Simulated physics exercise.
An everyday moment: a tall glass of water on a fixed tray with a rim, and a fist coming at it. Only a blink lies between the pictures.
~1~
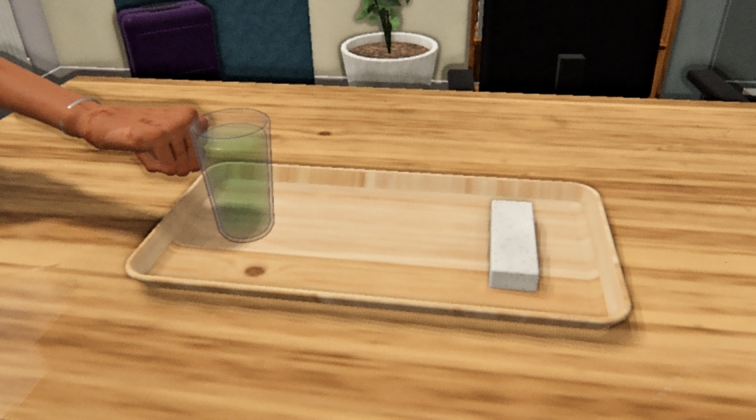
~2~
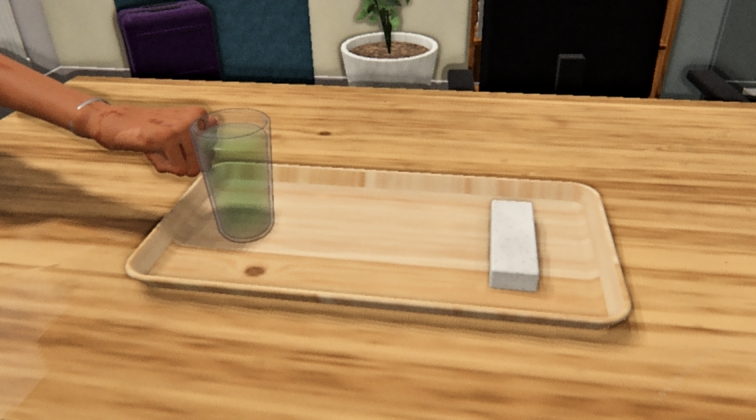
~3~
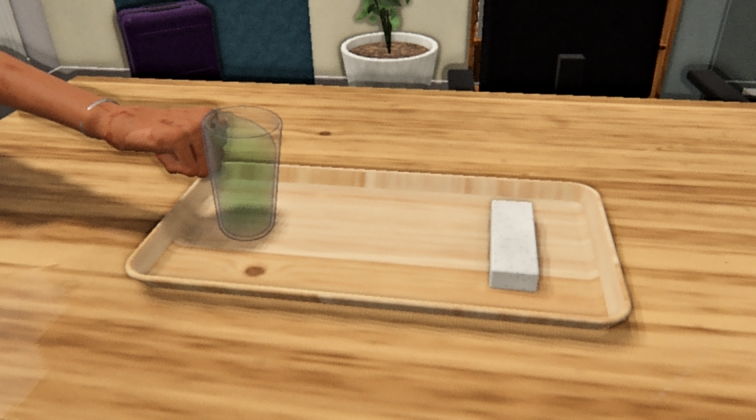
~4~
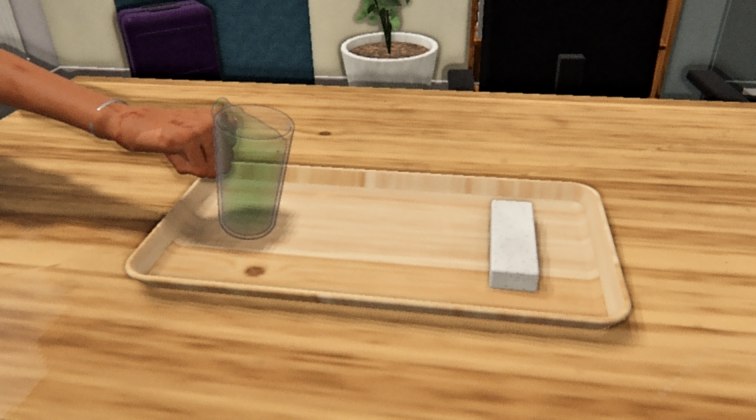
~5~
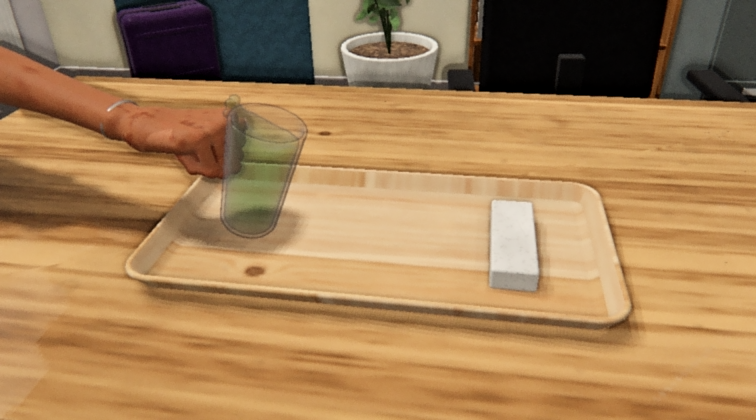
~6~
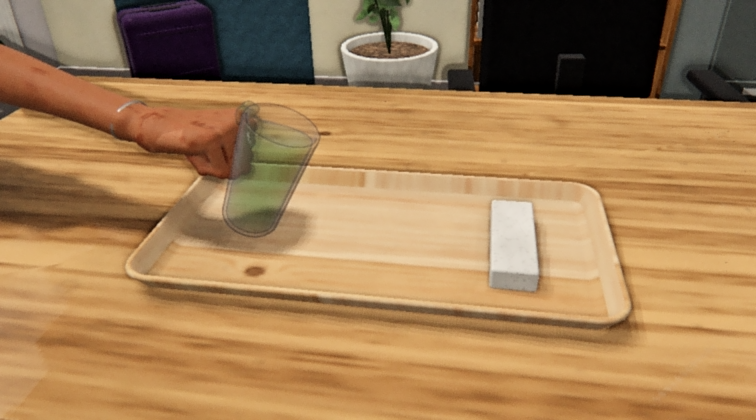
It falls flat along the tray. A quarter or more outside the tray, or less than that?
As it turns out, under a quarter gets off the tray.
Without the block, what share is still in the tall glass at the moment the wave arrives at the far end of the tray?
Near 45 %.
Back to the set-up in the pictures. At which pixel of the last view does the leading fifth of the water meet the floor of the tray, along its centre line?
Close to (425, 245).
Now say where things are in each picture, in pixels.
In the first frame, tilt 0°; right rim (266, 127); surface from (203, 132) to (267, 136); the tray's far rim is at (611, 244); a block is fixed to the tray further along.
In the second frame, tilt 0°; right rim (266, 127); surface from (203, 132) to (267, 136).
In the third frame, tilt 6°; right rim (278, 129); surface from (210, 118) to (269, 139).
In the fourth frame, tilt 11°; right rim (291, 132); surface from (221, 112) to (287, 145); 1 per cent is over the edge.
In the fifth frame, tilt 18°; right rim (304, 136); surface from (233, 134) to (299, 142); 1 per cent is over the edge.
In the sixth frame, tilt 24°; right rim (317, 142); surface from (242, 146) to (314, 139); 1 per cent is over the edge.
A moment on, the tall glass is falling and 94 per cent is in the glass, 0 on the tray and 6 above or beyond its rim.
Next, the tall glass lies on its side and 64 per cent is in the glass, 25 on the tray and 11 above or beyond its rim.
Then the tall glass lies on its side and 36 per cent is in the glass, 42 on the tray and 22 above or beyond its rim.
Later the tall glass lies on its side and 18 per cent is in the glass, 65 on the tray and 16 above or beyond its rim.
At rest 84 per cent is held by tray and glass, 16 is off the tray.
